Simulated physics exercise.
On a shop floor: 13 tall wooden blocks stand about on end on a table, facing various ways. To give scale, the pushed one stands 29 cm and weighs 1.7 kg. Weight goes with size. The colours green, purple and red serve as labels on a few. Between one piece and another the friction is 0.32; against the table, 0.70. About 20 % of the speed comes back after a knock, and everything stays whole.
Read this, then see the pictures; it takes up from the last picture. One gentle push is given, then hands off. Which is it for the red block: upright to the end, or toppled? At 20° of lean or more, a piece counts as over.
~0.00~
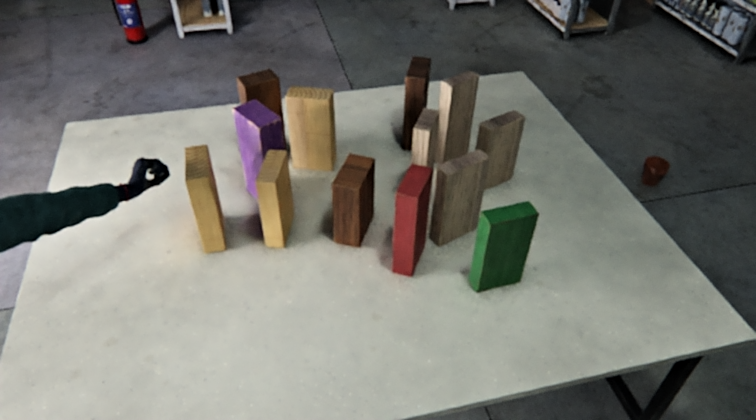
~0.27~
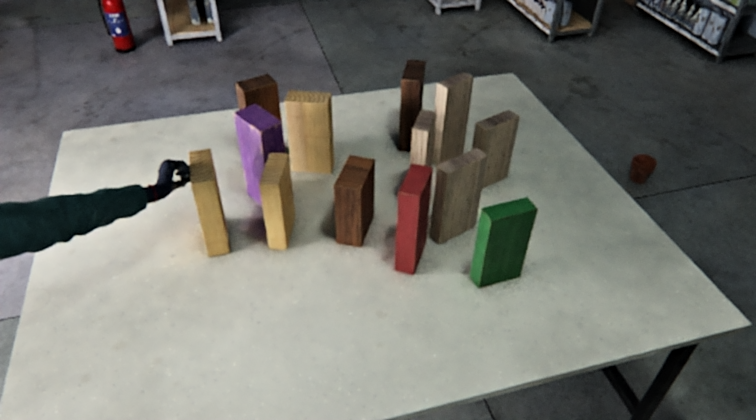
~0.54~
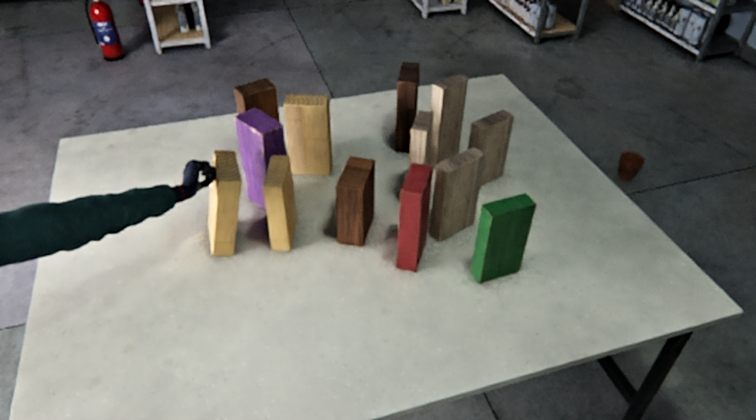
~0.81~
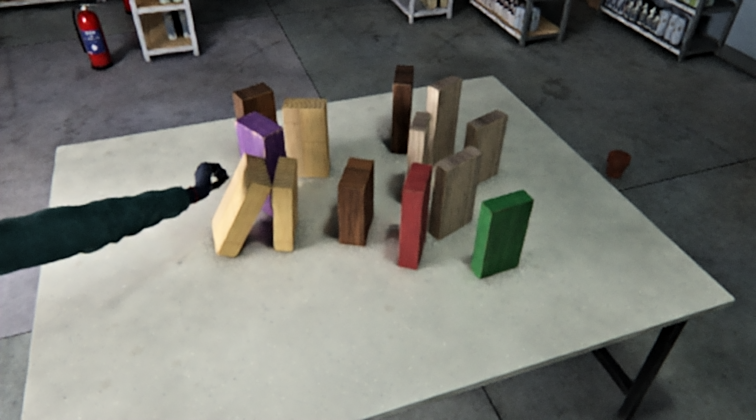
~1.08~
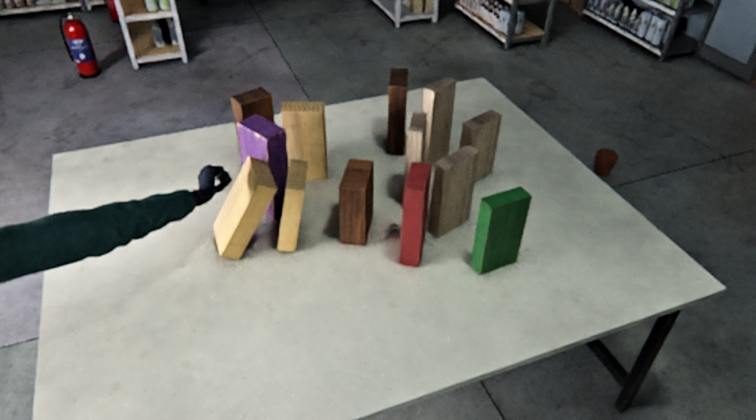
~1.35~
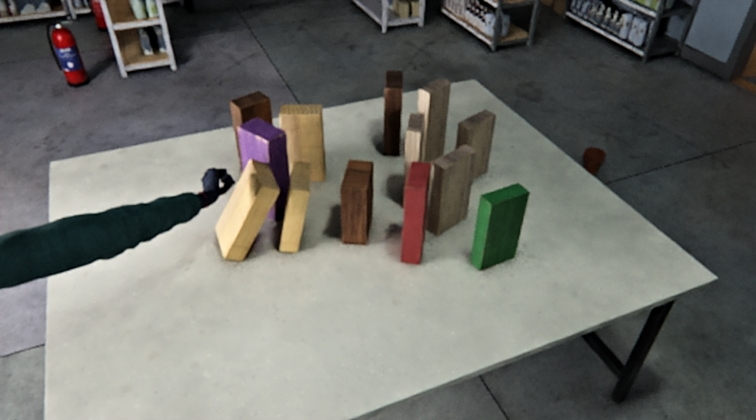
Toppled.
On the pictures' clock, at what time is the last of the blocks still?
Around 3.5 seconds.
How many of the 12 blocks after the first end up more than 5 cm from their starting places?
The number is 5.
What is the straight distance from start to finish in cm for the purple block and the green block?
Purple 0, green 30.
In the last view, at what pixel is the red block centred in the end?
Near (469, 245).
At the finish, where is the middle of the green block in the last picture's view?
In the final picture its centre lies roughly at (560, 283).
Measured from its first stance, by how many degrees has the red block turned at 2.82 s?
Roughly 70 degrees.
By 2.42 s, 2 of the 12 other blocks over; red block tilted 15°.
By 2.82 s, 4 of the 12 other blocks over; red block tilted 75°; green block tilted 55°.
When it is over (3.6 s), 5 of the 12 other blocks over; red block lying flat; green block lying flat; purple block unmoved. Seven left standing. In pixels of the last frame, middles, red block near (469, 245), green block near (560, 283).
